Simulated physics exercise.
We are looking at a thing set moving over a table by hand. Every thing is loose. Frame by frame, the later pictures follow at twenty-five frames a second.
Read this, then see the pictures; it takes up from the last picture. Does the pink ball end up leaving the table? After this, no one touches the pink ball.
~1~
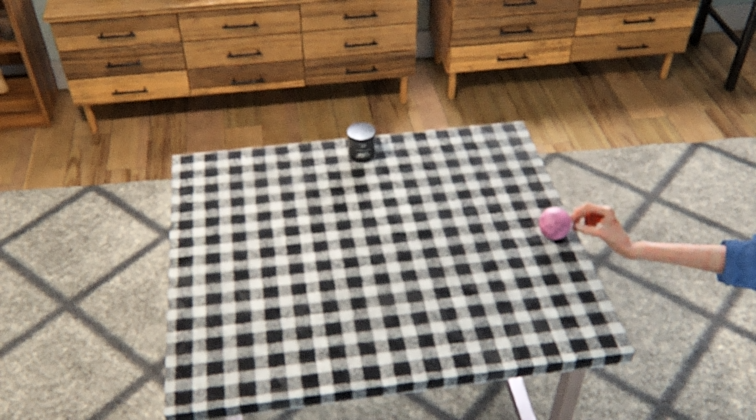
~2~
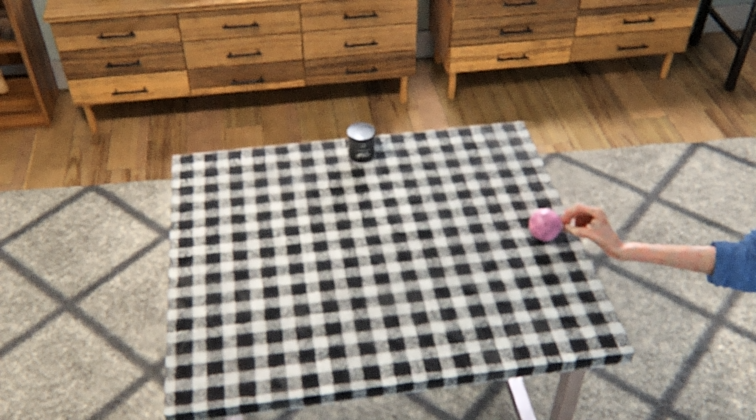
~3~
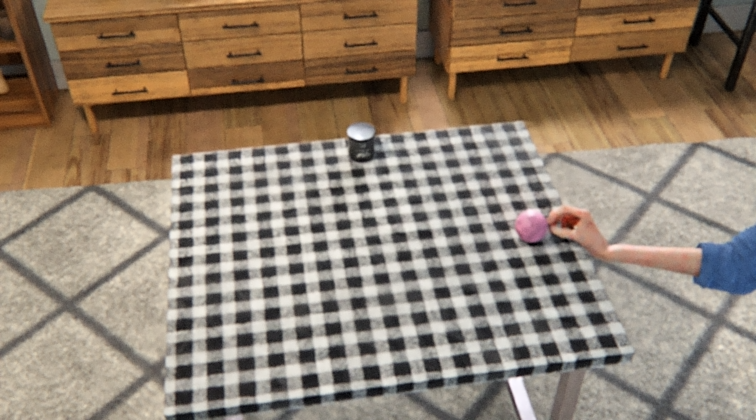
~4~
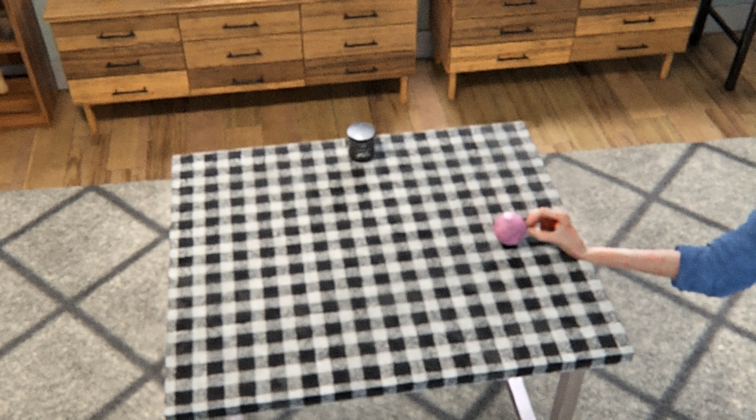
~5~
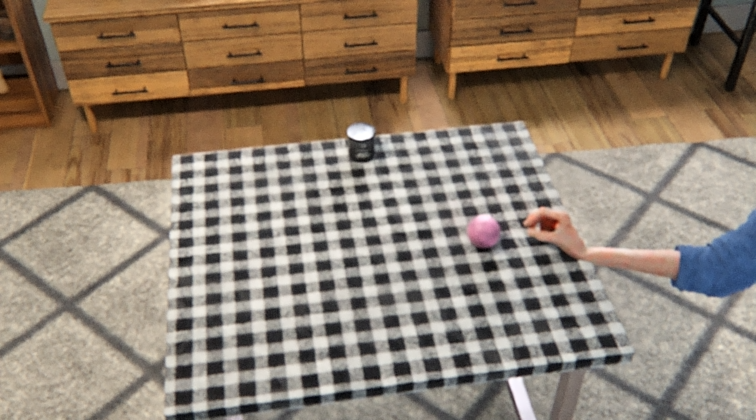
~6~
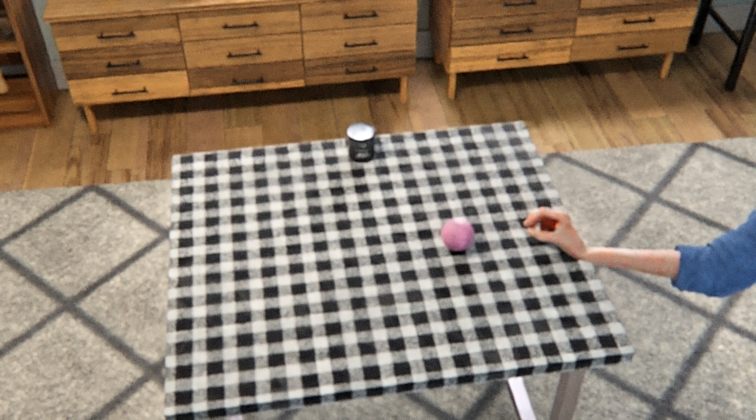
It comes off the table.
Then, 0.20 s after the last picture, pink ball rolled well along near (328, 250).
Then, 0.50 s after the last picture, pink ball now off the table.
Then, 0.90 s after the last picture, things are still on the move.
By the end, off the table, pink ball.
